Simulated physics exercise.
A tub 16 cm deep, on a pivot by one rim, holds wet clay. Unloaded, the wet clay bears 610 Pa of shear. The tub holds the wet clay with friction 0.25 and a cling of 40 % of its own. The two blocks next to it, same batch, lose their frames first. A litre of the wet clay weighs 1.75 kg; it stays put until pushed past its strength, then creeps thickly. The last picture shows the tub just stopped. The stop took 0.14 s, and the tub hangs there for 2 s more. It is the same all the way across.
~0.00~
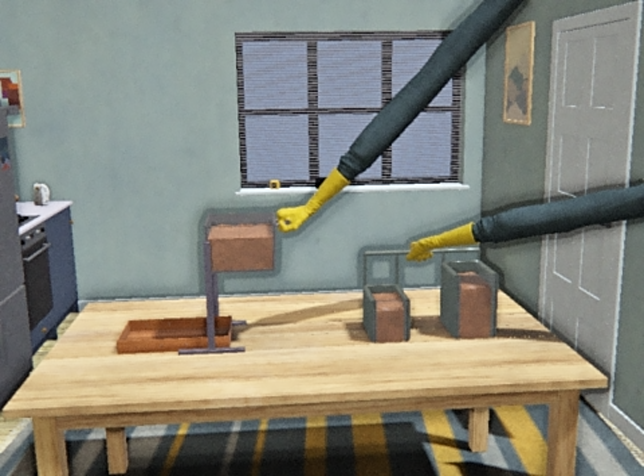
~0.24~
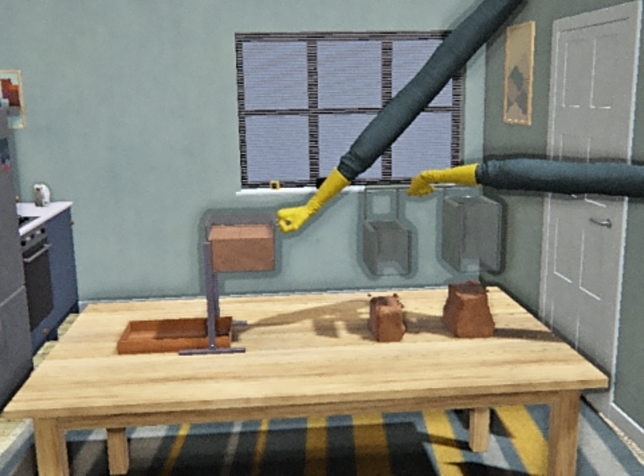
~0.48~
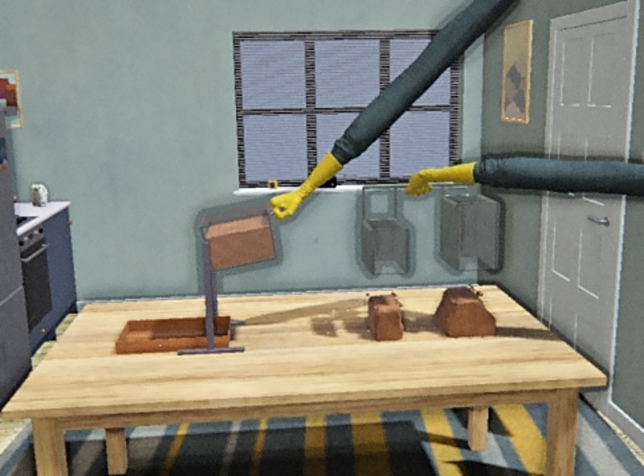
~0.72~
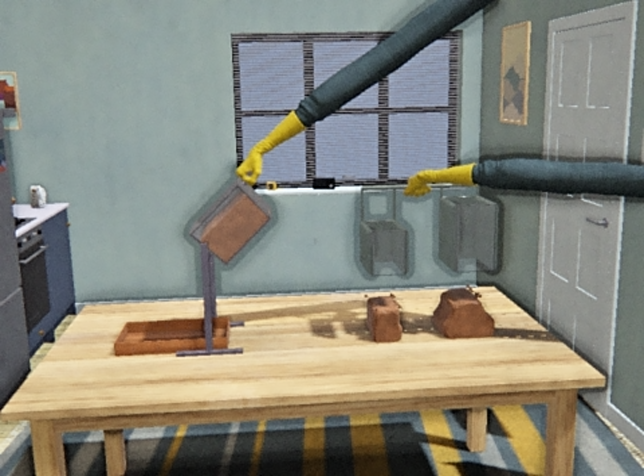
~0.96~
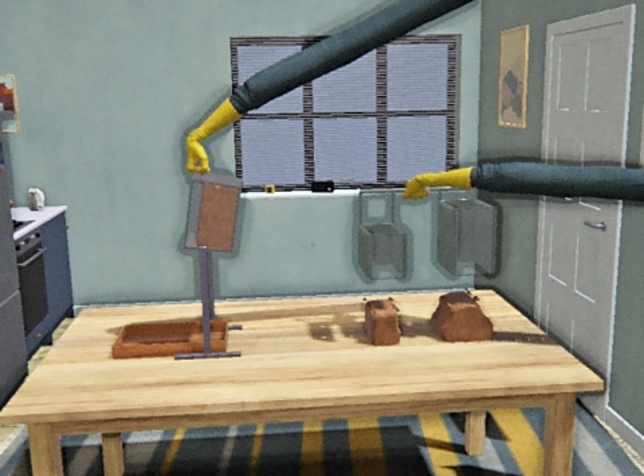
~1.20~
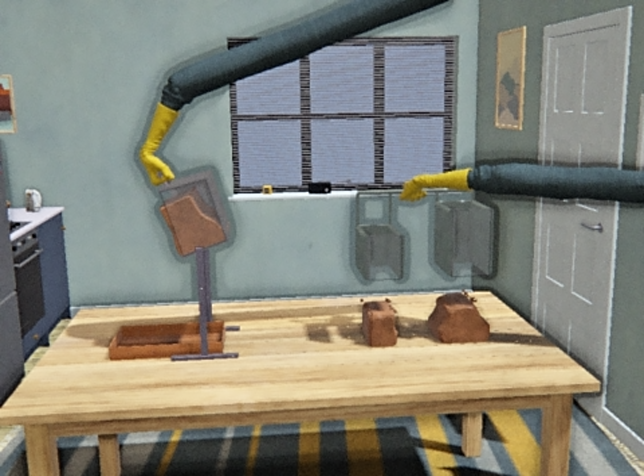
At first, one yellow-gloved hand holds a raised tub of brown clay on a stand while another lifts two open boxes off two clay blocks on a wooden table. The blocks slump, the right one more. Then the left hand swings up and leftward, turning the tub past upright onto its side.
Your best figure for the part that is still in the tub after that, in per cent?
The part that is still in the tub after that is near 9 %.
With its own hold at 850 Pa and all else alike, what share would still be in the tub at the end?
Then about 12 %.
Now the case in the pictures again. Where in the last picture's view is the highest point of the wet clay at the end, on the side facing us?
Around (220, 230).
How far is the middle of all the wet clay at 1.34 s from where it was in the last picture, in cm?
Roughly 11 cm.
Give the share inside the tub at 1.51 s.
Near 30 %.
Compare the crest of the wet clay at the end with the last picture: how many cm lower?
Some 12 cm.
By 1.34 s, the tub is at 106 degrees and holds 39 %.
By 1.51 s, the tub is at 106 degrees and holds 30 %.
By 1.68 s, the tub is at 106 degrees and holds 21 %.
By 1.85 s, the tub is at 106 degrees and holds 11 %.
By 3.20 s, at the end, the tub is at 106 degrees and holds 9 %.
